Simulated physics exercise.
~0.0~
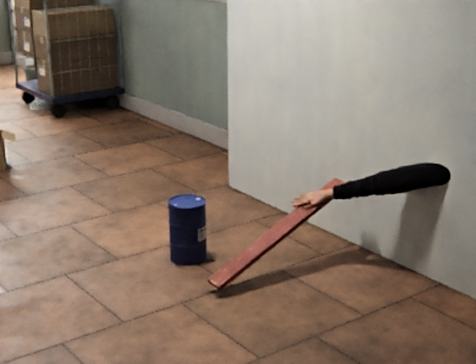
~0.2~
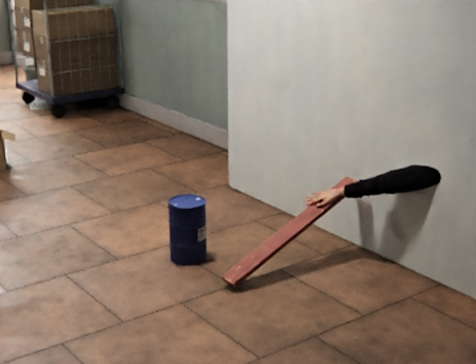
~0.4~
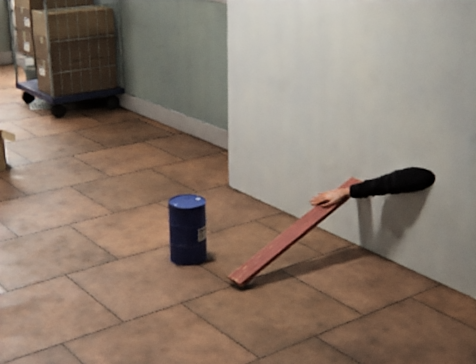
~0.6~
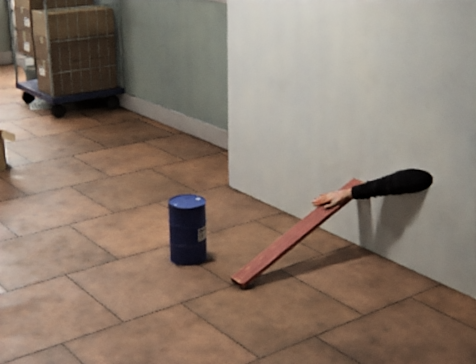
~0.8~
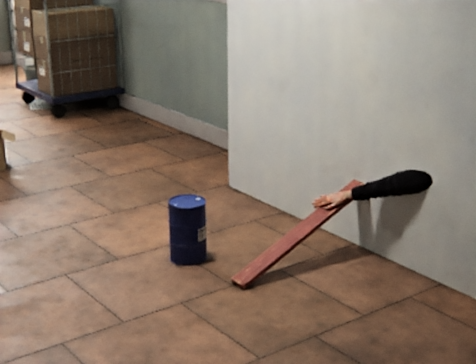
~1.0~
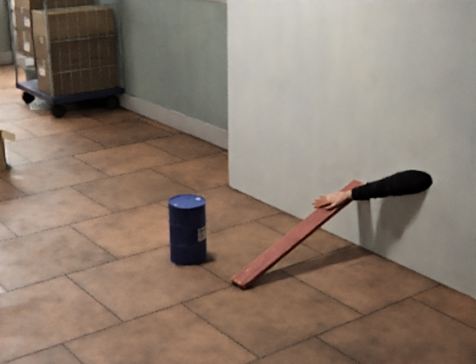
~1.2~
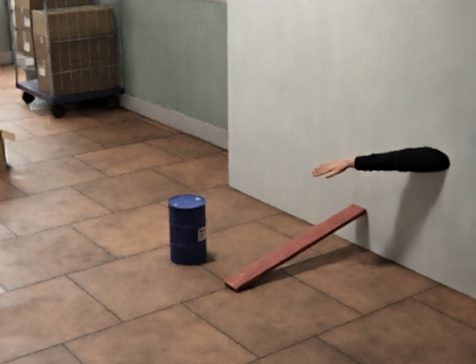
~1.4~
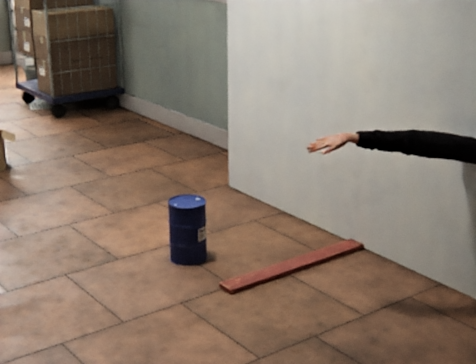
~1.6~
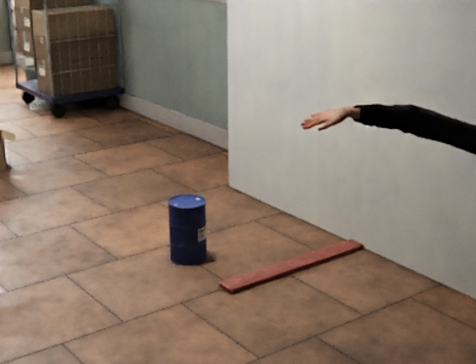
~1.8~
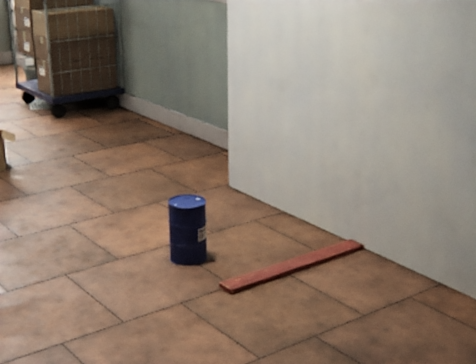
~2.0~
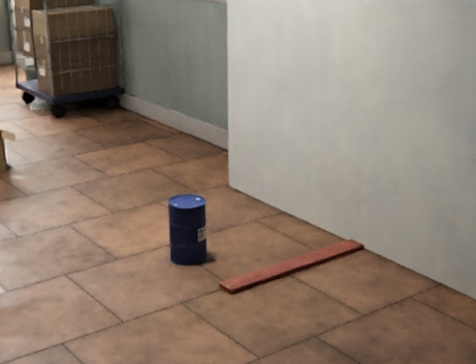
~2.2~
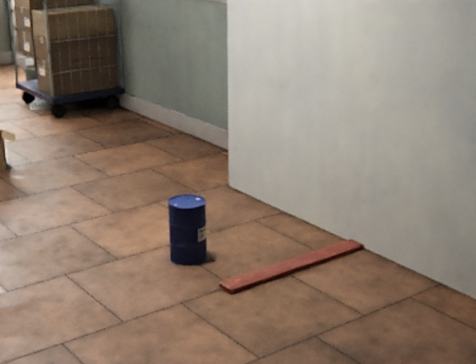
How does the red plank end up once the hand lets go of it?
It does not stay leaning against the wall. It slides down and ends up lying flat on the tiled floor, to the right of the blue canister.
